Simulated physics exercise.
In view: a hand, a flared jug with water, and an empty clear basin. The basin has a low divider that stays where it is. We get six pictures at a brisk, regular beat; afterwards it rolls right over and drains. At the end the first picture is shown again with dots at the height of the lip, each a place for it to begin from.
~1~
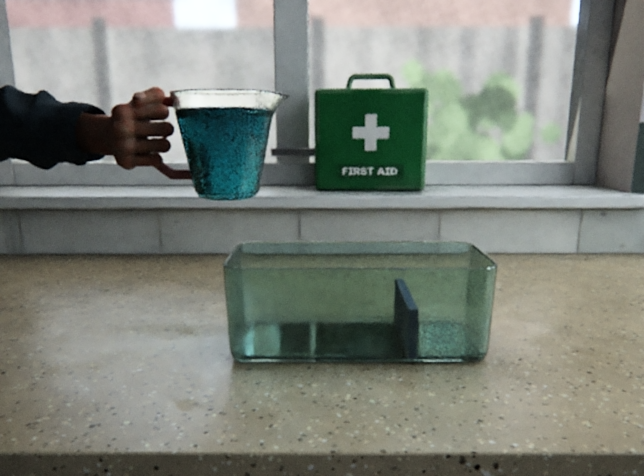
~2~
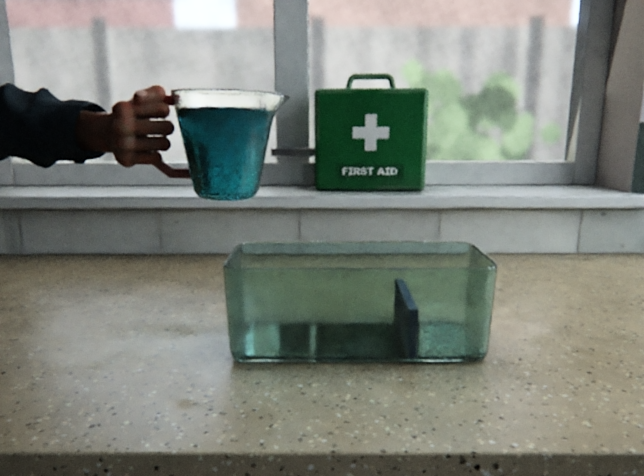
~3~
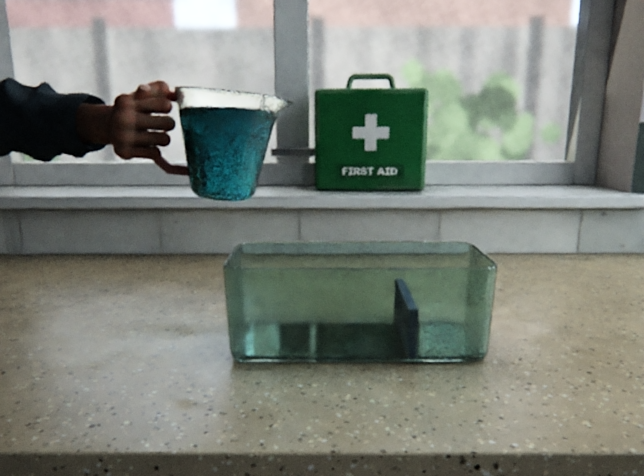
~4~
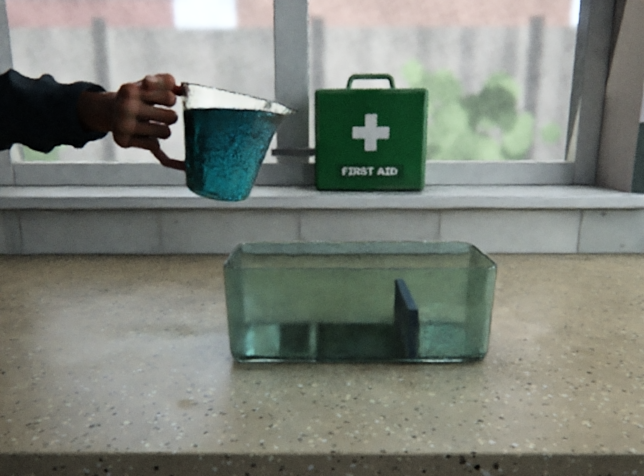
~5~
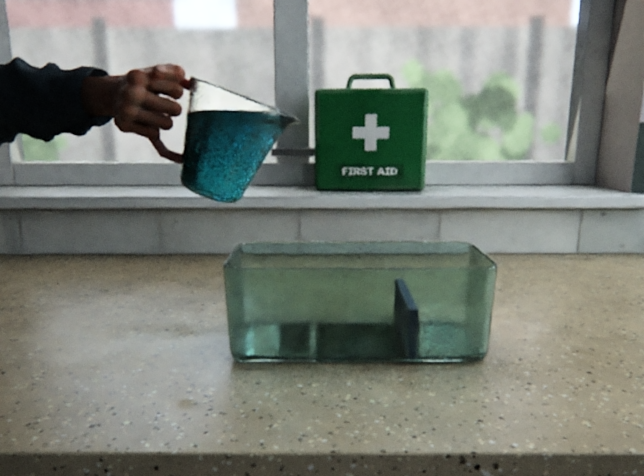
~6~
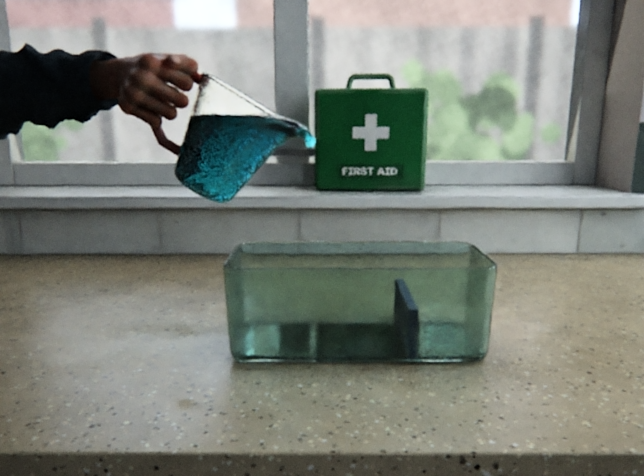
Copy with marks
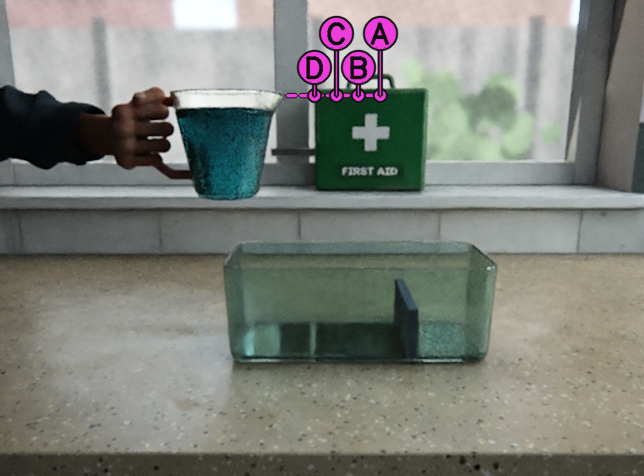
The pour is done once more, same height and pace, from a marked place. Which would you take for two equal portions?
Take B.
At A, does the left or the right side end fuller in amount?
The right side.
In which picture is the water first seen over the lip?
Picture 6.
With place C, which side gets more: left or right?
The left one.
On the marked copy, A at (380, 95); B at (358, 95); C at (336, 95); D at (314, 95).
For place A, about 21 % ends left of the wall and 78 % right of it.
For place B, about 53 % ends left of the wall and 46 % right of it.
For place C, about 86 % ends left of the wall and 12 % right of it.
For place D, about 96 % ends left of the wall and 2 % right of it.
